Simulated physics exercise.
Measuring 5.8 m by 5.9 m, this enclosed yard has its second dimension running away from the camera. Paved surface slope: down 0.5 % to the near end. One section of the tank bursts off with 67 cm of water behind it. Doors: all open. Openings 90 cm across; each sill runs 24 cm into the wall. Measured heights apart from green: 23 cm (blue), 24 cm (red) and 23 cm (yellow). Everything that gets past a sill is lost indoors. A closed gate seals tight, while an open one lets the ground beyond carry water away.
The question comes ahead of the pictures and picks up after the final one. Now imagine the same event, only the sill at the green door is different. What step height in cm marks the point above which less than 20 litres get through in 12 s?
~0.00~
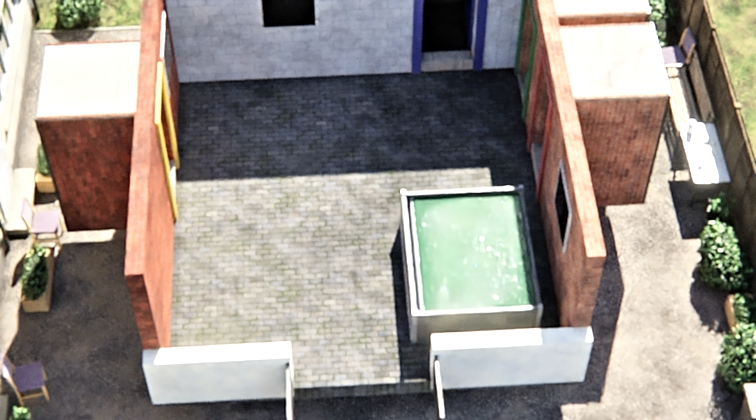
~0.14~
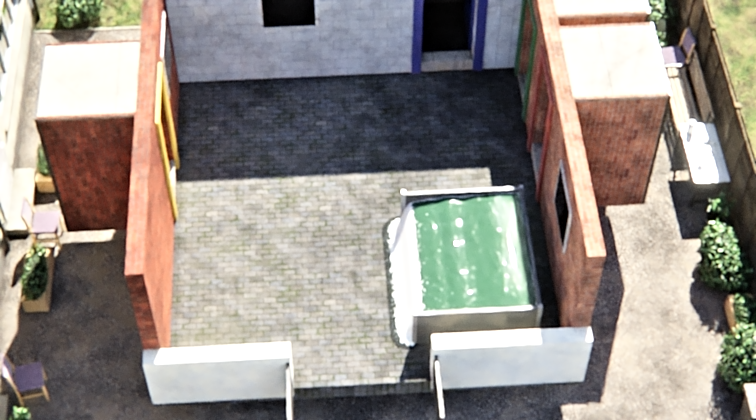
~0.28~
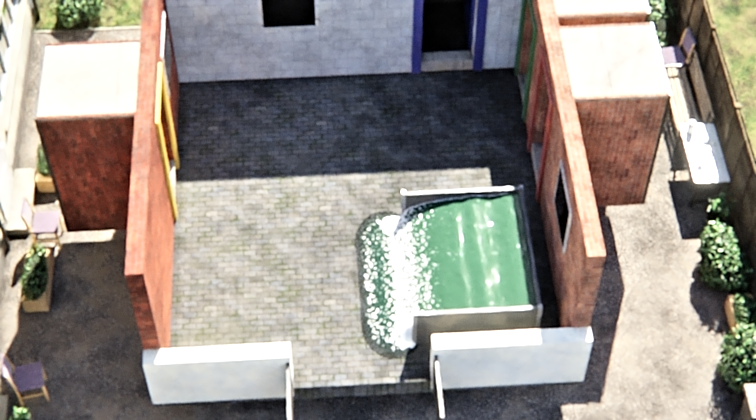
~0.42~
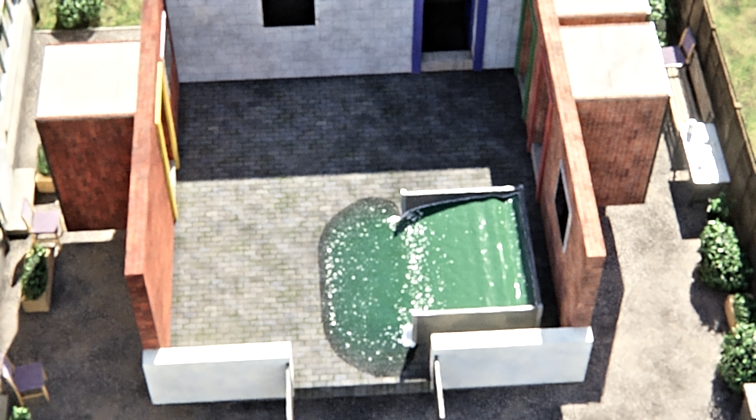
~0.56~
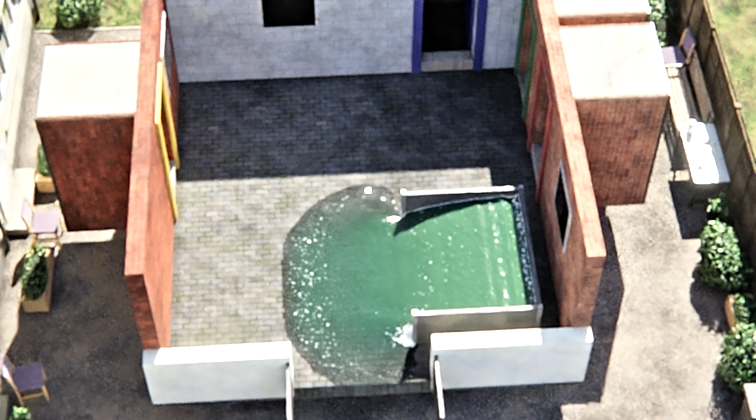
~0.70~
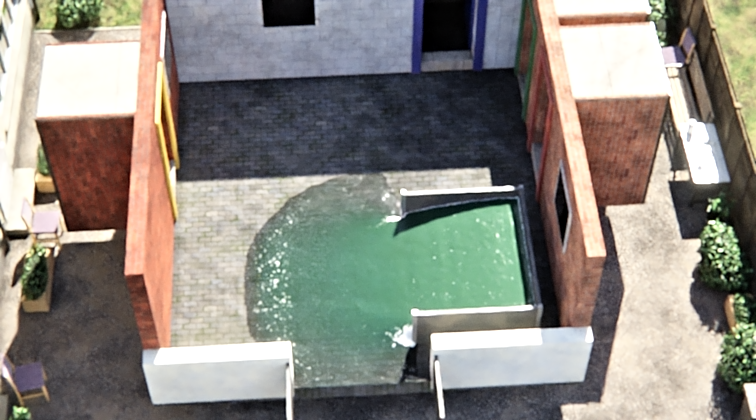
The point is around 12.5 cm.
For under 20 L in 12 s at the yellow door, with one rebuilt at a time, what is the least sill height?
For yellow: Close to 14.5 cm.
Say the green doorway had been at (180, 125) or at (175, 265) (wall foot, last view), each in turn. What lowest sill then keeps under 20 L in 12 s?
Roughly 10.5 cm for the first and 27 cm for the second.
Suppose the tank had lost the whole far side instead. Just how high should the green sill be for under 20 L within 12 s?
About 29 cm.
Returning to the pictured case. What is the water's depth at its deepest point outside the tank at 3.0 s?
Max depth: About 28 cm.
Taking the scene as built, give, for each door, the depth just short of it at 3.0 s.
Centimetres: Green = 0, blue = 0, red = 0, yellow = 17.
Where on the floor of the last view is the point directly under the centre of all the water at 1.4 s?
(372, 281).
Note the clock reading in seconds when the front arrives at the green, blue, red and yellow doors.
The green door gets it at 5.5 s, the blue door at 4.5 s, the red door at 6.5 s and the yellow door at 1.5 s.
After 1.4 s water covers 45 % of the floor, deepest (36 cm) near (170, 380); it has not reached the green door.
After 3.0 s water covers 55 % of the floor, deepest (28 cm) near (282, 374); it has not reached the green door.
After 12.0 s water covers 95 % of the floor, deepest (14 cm) near (565, 359); 7 cm at the green door, 131 litres in over its 6 cm sill.
At the green door as built, the water arrived by 5.5 s and peaked near 16 cm at 7.0 s.
With a sill of 11 cm, 34 litres would have come in within the 12 s; with 15 cm, 5 litres. So under 20 litres takes about 12.5 cm.
